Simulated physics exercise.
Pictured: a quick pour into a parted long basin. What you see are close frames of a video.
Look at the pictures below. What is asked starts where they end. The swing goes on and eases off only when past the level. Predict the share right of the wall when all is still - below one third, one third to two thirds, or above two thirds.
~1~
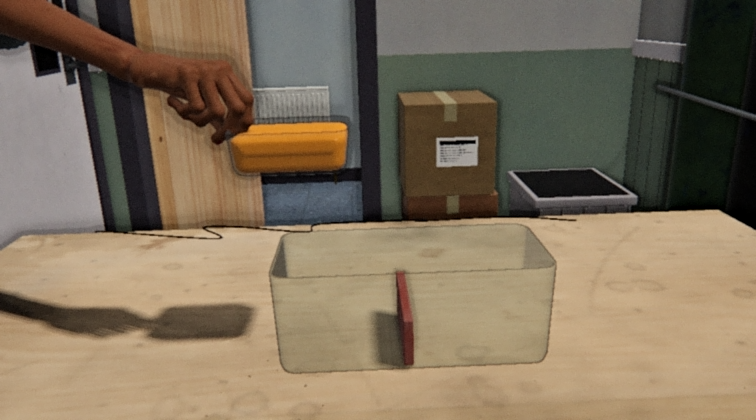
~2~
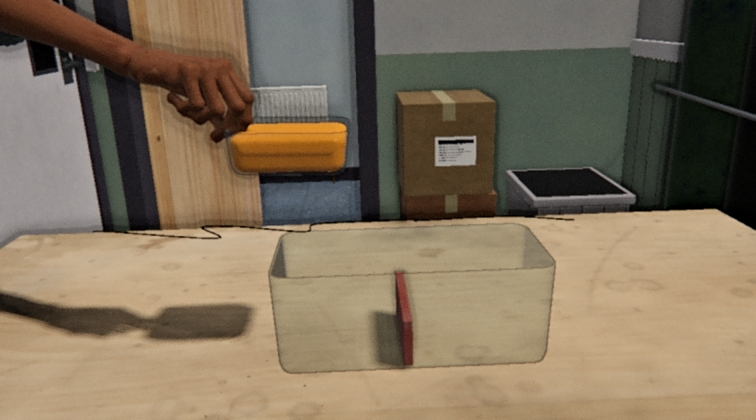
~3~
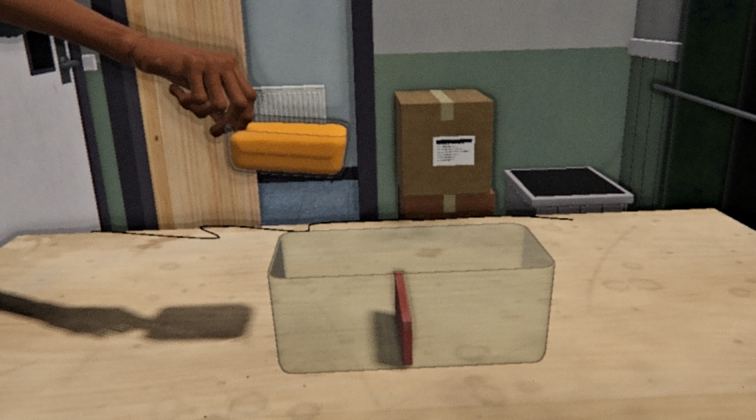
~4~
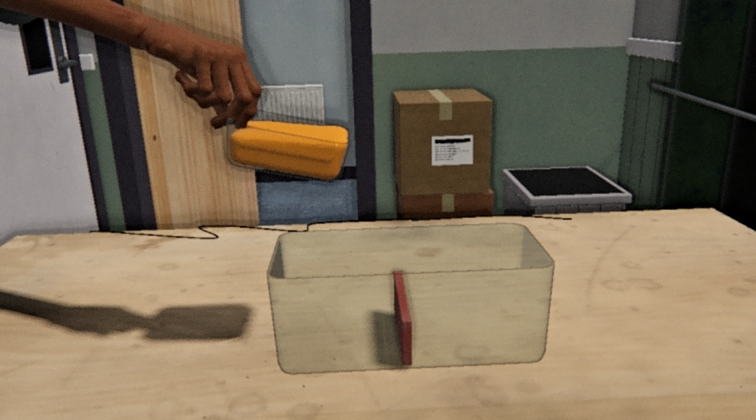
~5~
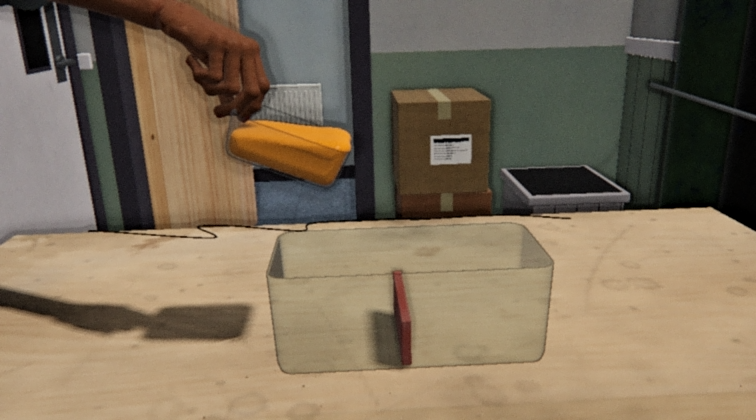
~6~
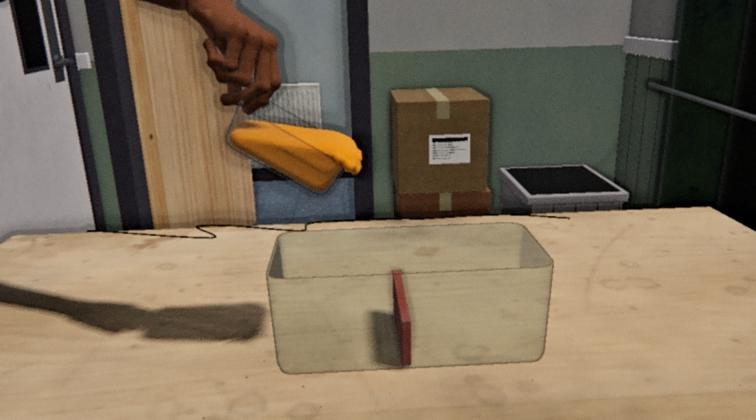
Short answer, the right side holds a middle share of a third to two thirds.
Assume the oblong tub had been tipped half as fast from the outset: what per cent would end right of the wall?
Near 60 in a hundred.
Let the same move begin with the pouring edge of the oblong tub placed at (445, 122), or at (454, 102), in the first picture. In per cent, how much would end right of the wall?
Try one: 95 %; try two: 95 %.
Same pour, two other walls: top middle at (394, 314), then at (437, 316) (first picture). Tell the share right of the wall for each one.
About 70 % and 15 %.
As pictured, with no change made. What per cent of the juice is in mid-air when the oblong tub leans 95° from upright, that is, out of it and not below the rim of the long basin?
I'd reckon some 30 per cent.
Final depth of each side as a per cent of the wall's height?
The left side sits at 20 per cent and the right side at 20.
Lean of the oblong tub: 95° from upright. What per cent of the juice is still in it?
Near 5 in a hundred still remains.
A moment on, the oblong tub is tipped on its side and 5 per cent is still to pour, 24 is left of the wall and 41 right of it.
Next, the oblong tub is tipped right over and 0 per cent is still to pour, 47 is left of the wall and 50 right of it.
Then the oblong tub is tipped right over and 0 per cent is still to pour, 49 is left of the wall and 50 right of it.
Later the oblong tub is tipped right over and 0 per cent is still to pour, 49 is left of the wall and 50 right of it.
Finally, 49 per cent lies left of the wall, 50 right of it and 1 outside.
